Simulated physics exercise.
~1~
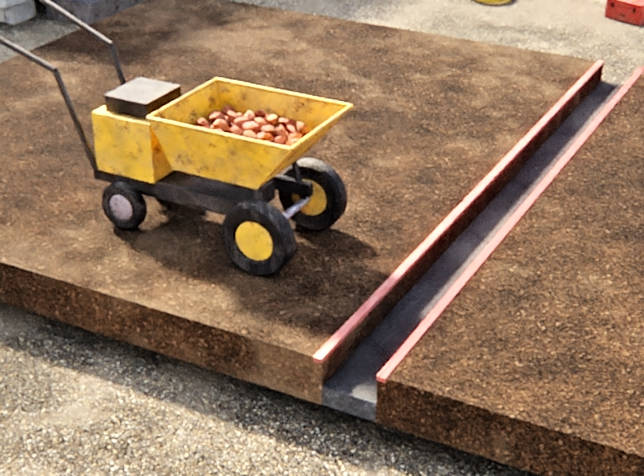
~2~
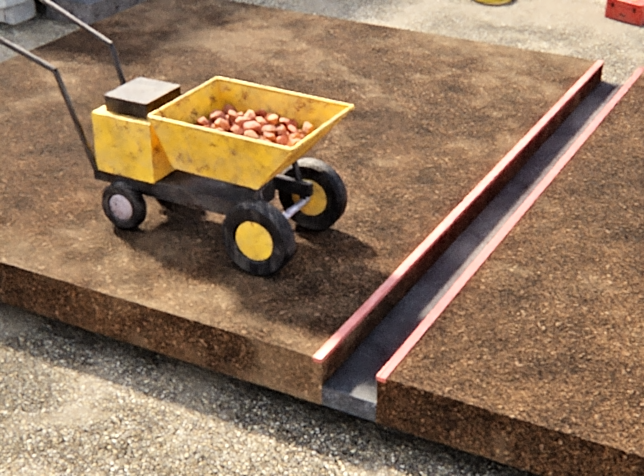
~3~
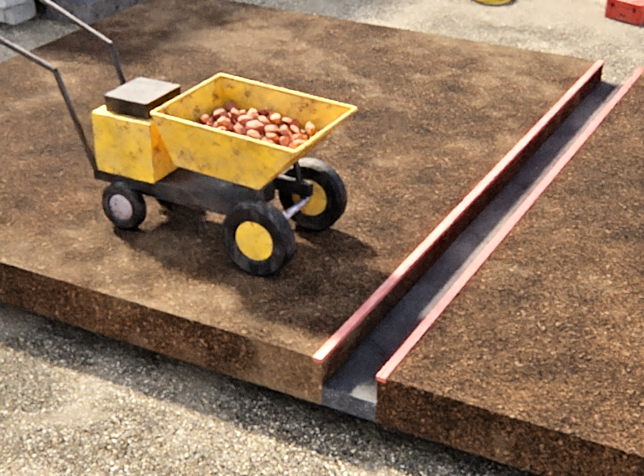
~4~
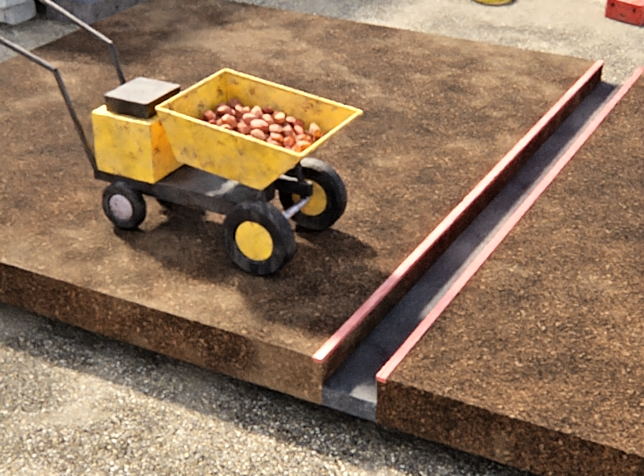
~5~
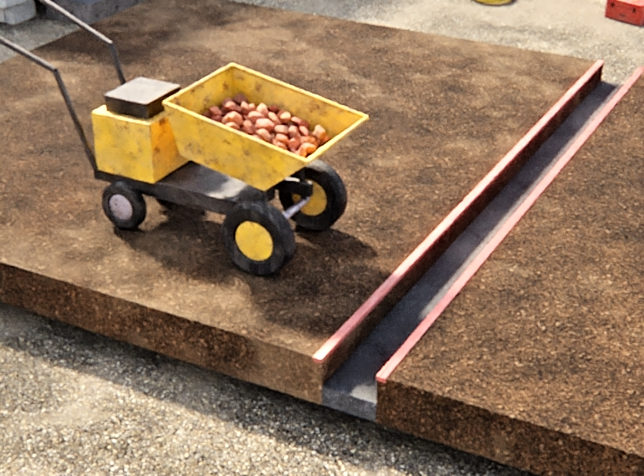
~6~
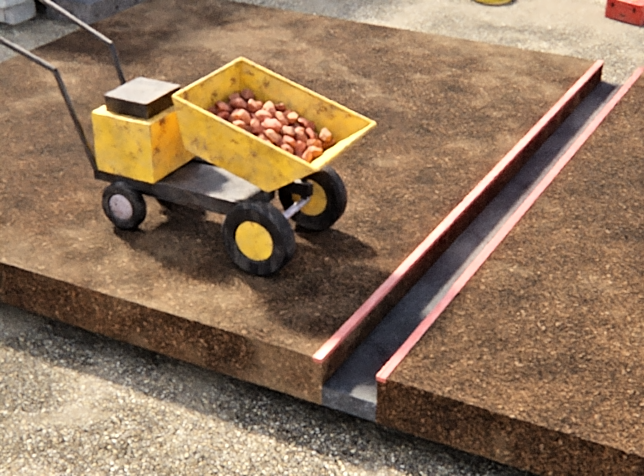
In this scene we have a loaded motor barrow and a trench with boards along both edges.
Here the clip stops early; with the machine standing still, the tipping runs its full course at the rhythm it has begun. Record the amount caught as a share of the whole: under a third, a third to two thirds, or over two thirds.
Higher than two thirds.
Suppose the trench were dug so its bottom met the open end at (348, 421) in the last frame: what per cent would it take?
I'd put it at about 100 in a hundred.
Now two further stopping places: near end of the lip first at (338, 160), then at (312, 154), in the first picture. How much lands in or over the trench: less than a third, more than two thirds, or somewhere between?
Try one, in the middle band; try two, over two thirds.
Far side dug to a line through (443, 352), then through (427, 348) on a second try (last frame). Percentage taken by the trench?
Respectively, 100 % and 100 %.
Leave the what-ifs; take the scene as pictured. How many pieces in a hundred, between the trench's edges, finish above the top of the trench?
Something like 20 in a hundred.
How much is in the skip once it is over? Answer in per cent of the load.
Share in the skip: Around 0 %.
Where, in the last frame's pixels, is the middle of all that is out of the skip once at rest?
About pixel (419, 295).
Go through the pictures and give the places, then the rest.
In the first frame, lip of the skip near (291, 150), level; top of the load near (236, 132), lumps of rubble; first edge of the trench near (348, 325); far edge near (410, 343), the trench under half as wide as the skip, and about half as deep as wide.
In the second frame, lip of the skip near (292, 151), level; top of the load near (237, 132).
In the third frame, lip of the skip near (295, 153), tipped barely; top of the load near (240, 131).
In the fourth frame, lip of the skip near (301, 157), tipped a little; top of the load near (228, 119).
In the fifth frame, lip of the skip near (308, 162), tipped a little; top of the load near (234, 116).
In the sixth frame, lip of the skip near (316, 170), tipped clearly; top of the load near (237, 116); first edge of the trench near (348, 325); far edge near (410, 343).
Shortly afterwards, skip tipped steeply; the whole lot in the skip.
Next, skip tipped steeply; the bulk in the skip; only a few short of the trench; a little in or heaped over the trench; only a few falling.
Some moments later, skip tipped right over; only a few in the skip; a little short of the trench; the bulk in or heaped over the trench; only a few beyond it.
In the end, skip tipped right over; only a few in the skip; a little short of the trench; all but a few in or heaped over the trench; only a few beyond it.
